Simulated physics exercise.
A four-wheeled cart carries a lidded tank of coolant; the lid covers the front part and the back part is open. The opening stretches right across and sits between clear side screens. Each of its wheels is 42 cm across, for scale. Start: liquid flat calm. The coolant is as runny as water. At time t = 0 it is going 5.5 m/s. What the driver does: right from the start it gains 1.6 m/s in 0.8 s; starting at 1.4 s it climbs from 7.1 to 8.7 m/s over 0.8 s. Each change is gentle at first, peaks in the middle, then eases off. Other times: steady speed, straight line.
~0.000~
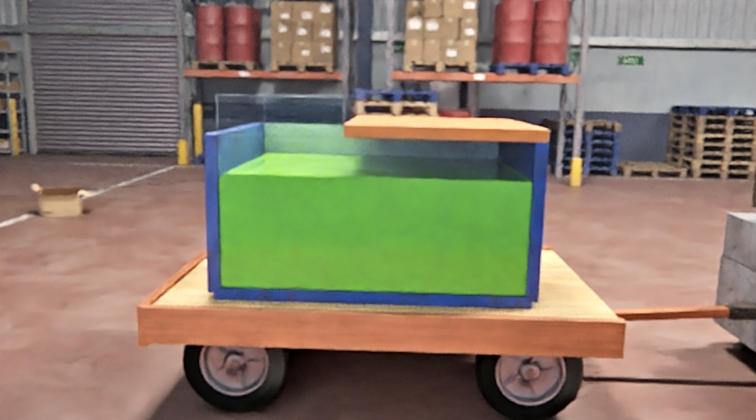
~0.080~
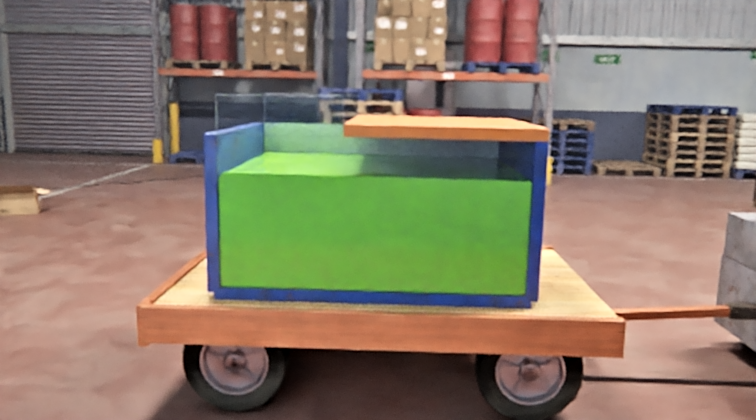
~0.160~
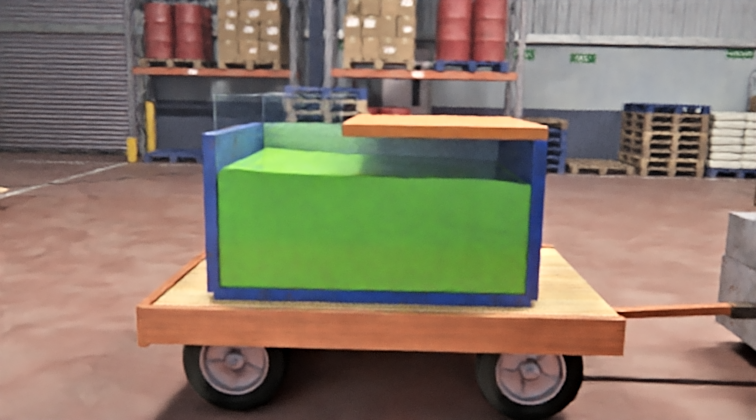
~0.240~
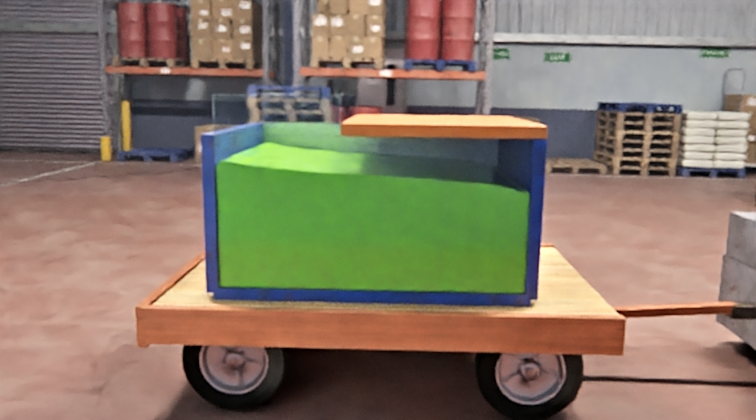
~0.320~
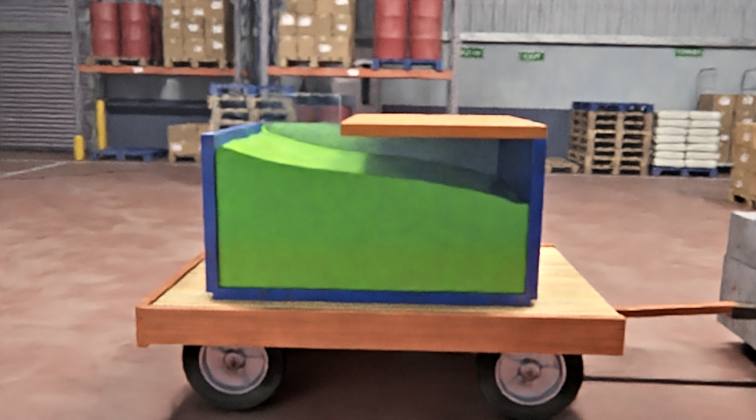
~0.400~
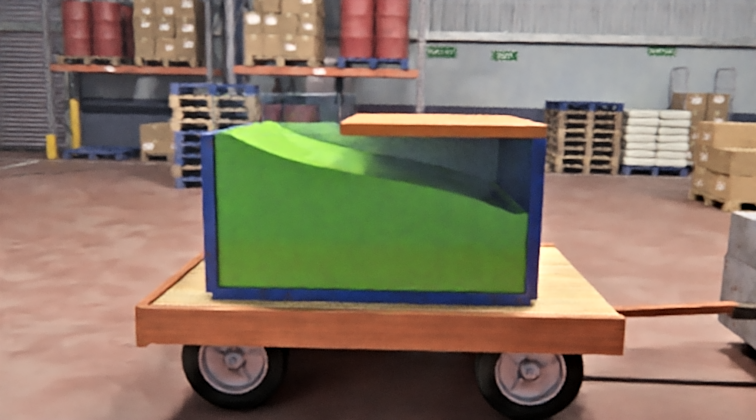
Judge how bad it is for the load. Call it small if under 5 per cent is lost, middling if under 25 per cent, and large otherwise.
Middling.
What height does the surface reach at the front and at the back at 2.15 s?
I'd put it at about 18 cm in front and about 62 cm behind.
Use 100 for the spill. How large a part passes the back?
About 100 per cent.
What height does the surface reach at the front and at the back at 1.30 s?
Approx. 58 cm front, approx. 32 cm back.
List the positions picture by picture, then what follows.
The surface is at (507, 185) near the front wall; the surface is at (250, 178) near the back wall; the front is on the right; the opening runs from (218, 124) to (344, 127); a wheel hub at (233, 366), in the first picture.
The surface is at (506, 184) near the front wall; the surface is at (250, 177) near the back wall, in the second picture.
The surface is at (505, 187) near the front wall; the surface is at (249, 174) near the back wall, in the third picture.
The surface is at (504, 190) near the front wall; the surface is at (247, 169) near the back wall, in the fourth picture.
The surface is at (504, 201) near the front wall; the surface is at (247, 159) near the back wall, in the fifth picture.
The surface is at (503, 211) near the front wall; the surface is at (246, 146) near the back wall; a wheel hub at (231, 364), in the sixth picture.
By 1.30 s the surface stands 32 cm at the back and 57 cm at the front; 4 per cent is out, over the back.
By 2.15 s the surface stands 62 cm at the back and 19 cm at the front; 14 per cent is out, over the back.
By 3.00 s the surface stands 33 cm at the back and 52 cm at the front; 14 per cent is out, over the back.
By 5.09 s 14 per cent is out, over the back, 68 of 486 litres.
